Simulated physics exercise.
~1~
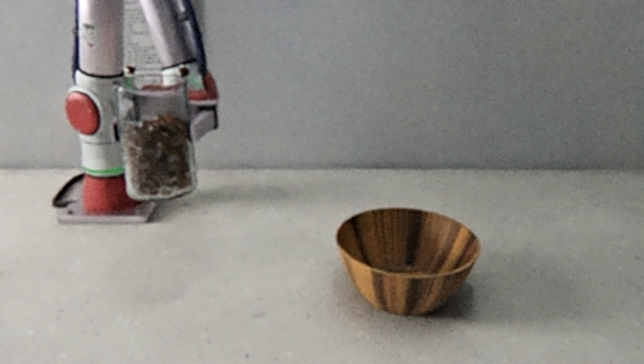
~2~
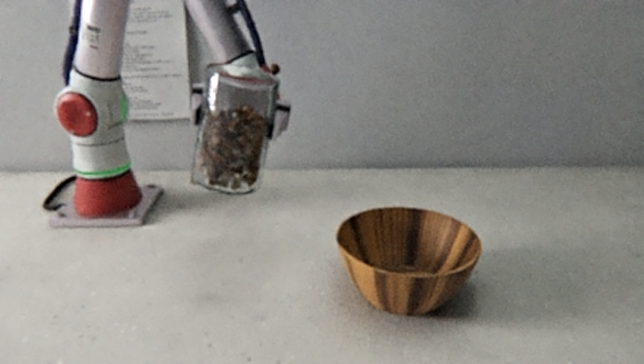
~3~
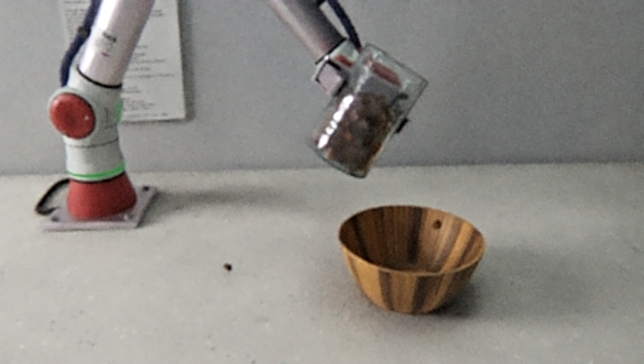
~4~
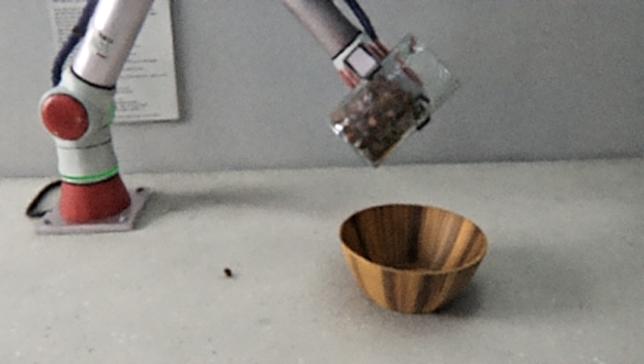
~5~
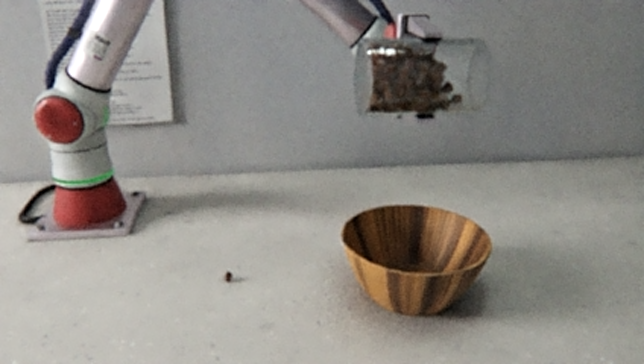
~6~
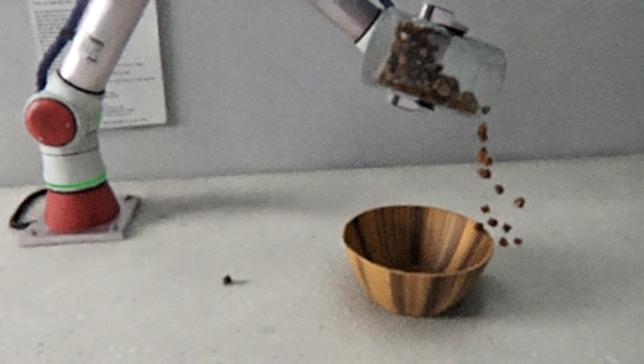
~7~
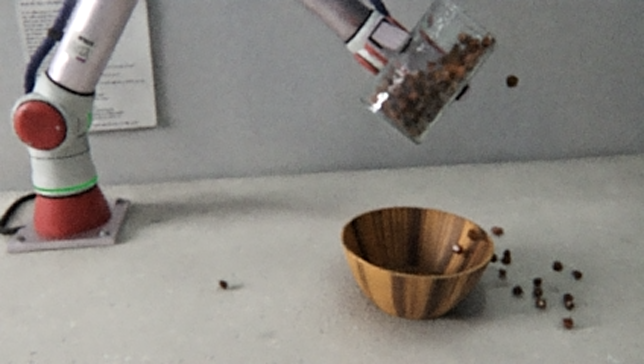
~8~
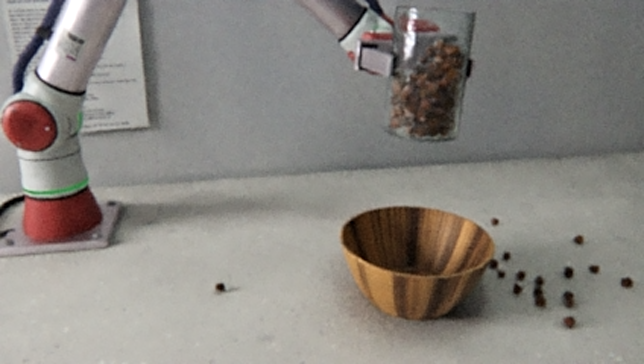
A robot arm tips a clear cup, spilling pellets mostly beside the wooden bowl, then rights it.
